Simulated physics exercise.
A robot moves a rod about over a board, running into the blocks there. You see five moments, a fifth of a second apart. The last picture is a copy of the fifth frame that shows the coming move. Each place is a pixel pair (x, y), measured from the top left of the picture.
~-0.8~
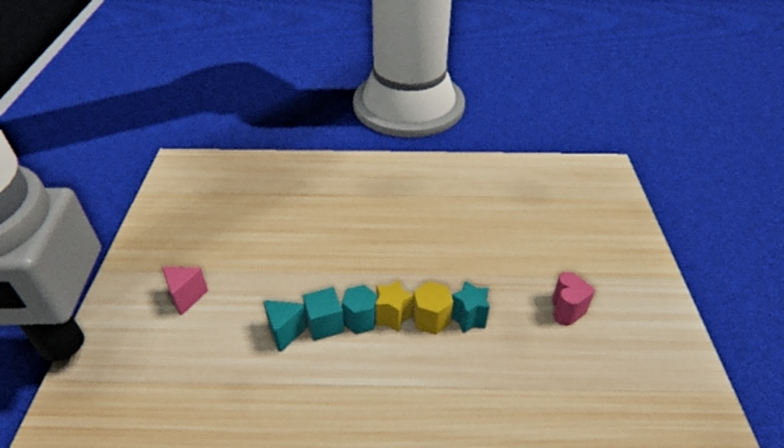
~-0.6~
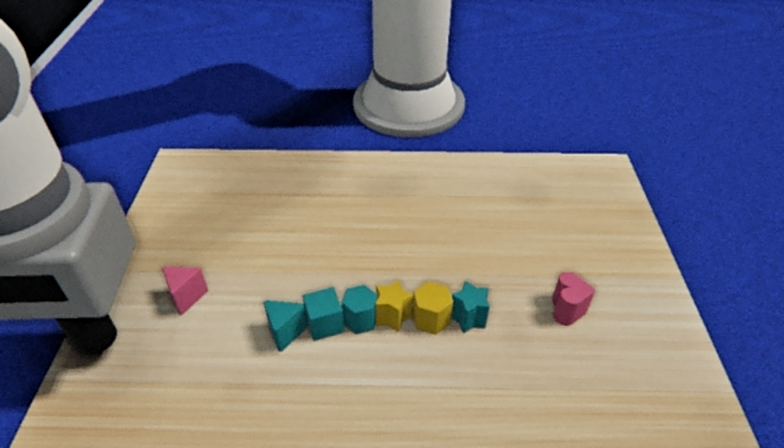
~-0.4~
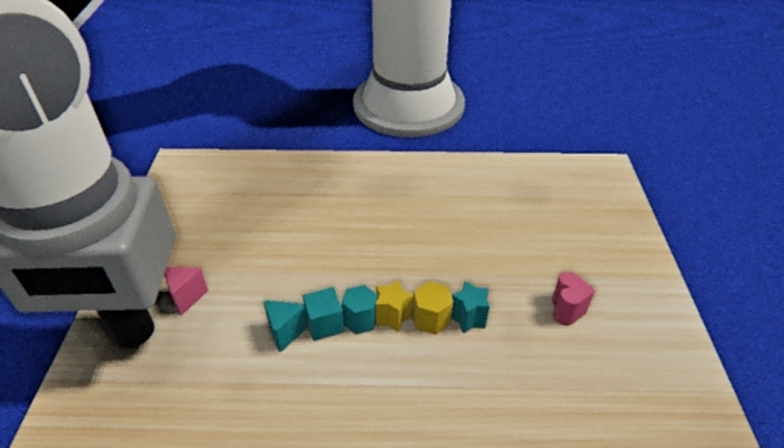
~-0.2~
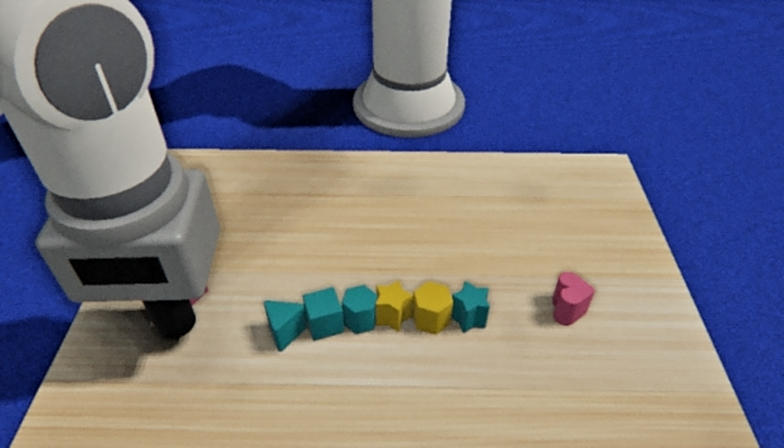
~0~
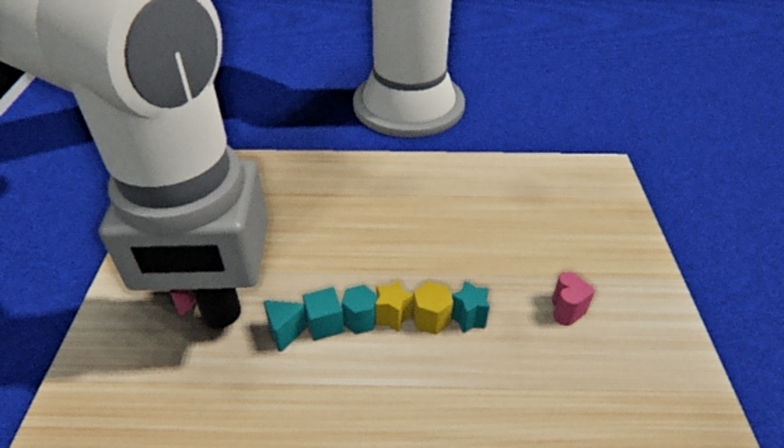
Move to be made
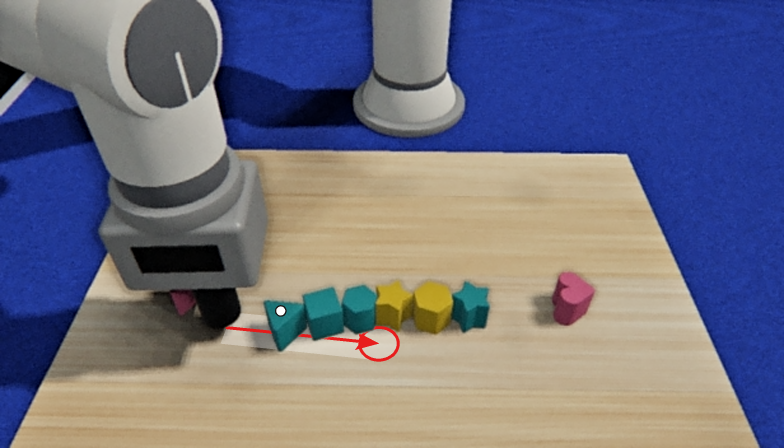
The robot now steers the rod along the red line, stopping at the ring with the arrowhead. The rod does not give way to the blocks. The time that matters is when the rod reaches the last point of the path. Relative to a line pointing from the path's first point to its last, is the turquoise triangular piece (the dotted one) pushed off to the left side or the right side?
It moves off to the right.
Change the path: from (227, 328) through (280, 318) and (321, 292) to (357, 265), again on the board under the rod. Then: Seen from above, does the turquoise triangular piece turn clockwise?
Yes, it checks out.
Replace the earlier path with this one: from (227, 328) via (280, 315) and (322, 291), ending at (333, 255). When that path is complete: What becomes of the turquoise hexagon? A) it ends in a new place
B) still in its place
The answer is A.
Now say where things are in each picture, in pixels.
In the first picture, rod tip (63, 344); block tops, turquoise triangular piece (281, 311); turquoise square block (322, 302); turquoise hexagon (359, 298); yellow star (393, 294); yellow hexagon (433, 296).
In the second picture, rod (97, 339); blocks unchanged.
In the third picture, rod (134, 332); blocks unchanged.
In the fourth picture, rod (176, 323); blocks unchanged.
In the fifth picture, rod (222, 313); turquoise triangular piece (281, 311); turquoise square block (322, 302); turquoise hexagon (359, 298); yellow star (393, 294); yellow hexagon (433, 296).
Path on the board, in a line from (227, 328) to (379, 343); the dot is on the turquoise triangular piece.
The first path, step by step. One third of the way, rod (275, 318); turquoise triangular piece (302, 320), turned 40° clockwise; turquoise square block (329, 306), turned 20° anticlockwise; turquoise hexagon (364, 296); yellow star (396, 293).
Two thirds of the way, rod (326, 324); turquoise triangular piece (359, 326), turned 20° clockwise; turquoise square block (365, 300), turned 45° anticlockwise; turquoise hexagon (388, 280), turned 15° anticlockwise; yellow star (420, 274); yellow hexagon (449, 290), turned 60° clockwise.
At the end, rod (379, 329); turquoise triangular piece (406, 338), turned 65° clockwise; turquoise square block (403, 294), turned 95° anticlockwise; turquoise hexagon (396, 269), turned 60° anticlockwise; yellow star (430, 264), turned 40° clockwise; yellow hexagon (449, 289), turned 65° clockwise.
